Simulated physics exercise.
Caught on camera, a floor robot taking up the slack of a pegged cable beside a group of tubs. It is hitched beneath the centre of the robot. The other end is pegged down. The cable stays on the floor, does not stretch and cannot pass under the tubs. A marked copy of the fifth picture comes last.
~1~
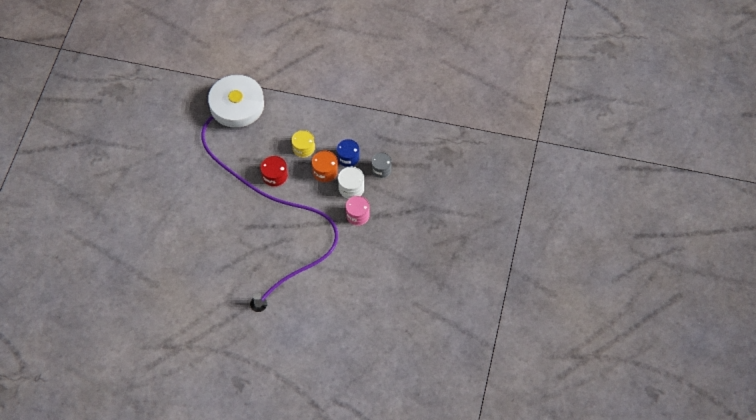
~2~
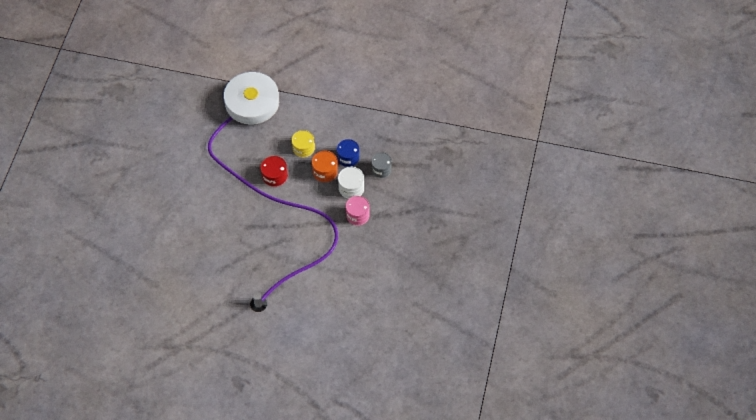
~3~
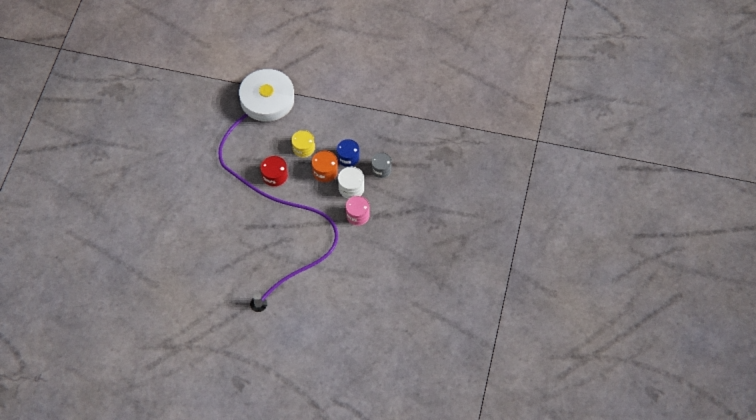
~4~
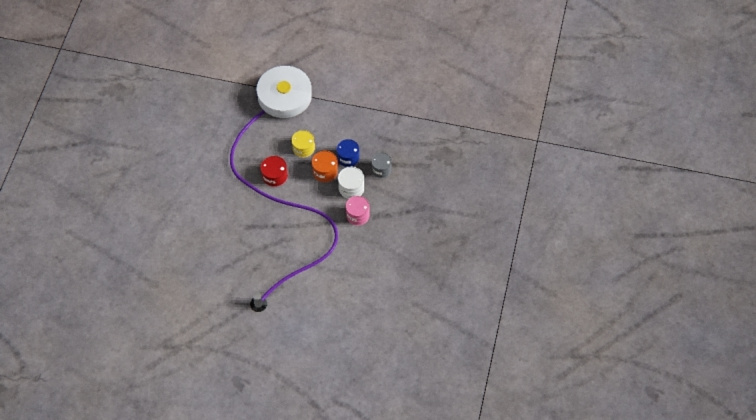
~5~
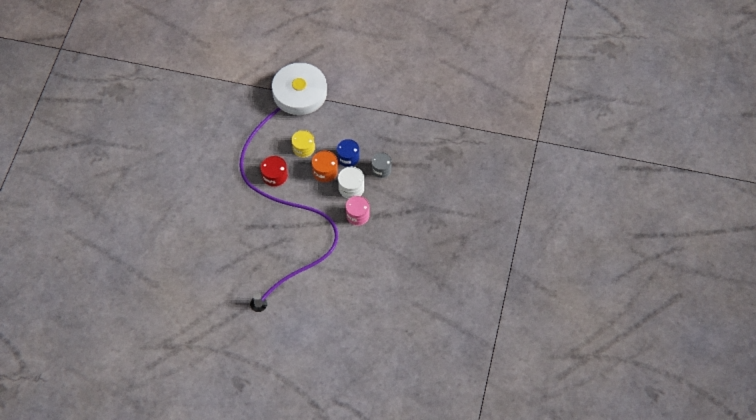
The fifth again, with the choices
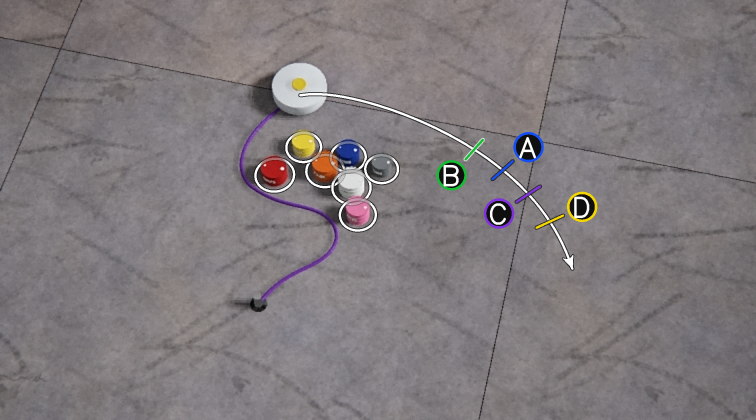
A round white robot with a yellow centre sits at the upper left of a grey, streaked tile floor, seen from a fixed, high, slanting viewpoint. A purple cable curves from it past red, yellow, orange, blue, grey, white and pink tubs to a small dark peg below. The robot glides steadily rightward and slightly upward, drawing the cable's upper bend right while the tubs stay still.
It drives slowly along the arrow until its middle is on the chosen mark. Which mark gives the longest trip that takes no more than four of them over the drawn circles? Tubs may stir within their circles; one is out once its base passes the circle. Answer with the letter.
It can go as far as B.
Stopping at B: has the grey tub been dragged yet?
No.
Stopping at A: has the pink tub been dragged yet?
No.
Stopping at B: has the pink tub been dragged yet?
No.
On the copy, A at (503, 170); B at (474, 150); C at (528, 194); D at (550, 222); the route from (300, 95) via (467, 145) to (572, 269).
On B. First, robot (364, 96).
Then, robot (426, 118).
Finally, robot (475, 144); orange tub (328, 170); yellow tub (312, 157); red tub (301, 179); two over the rings.
By contrast, A has five over the rings; C has seven over the rings; D has seven over the rings.
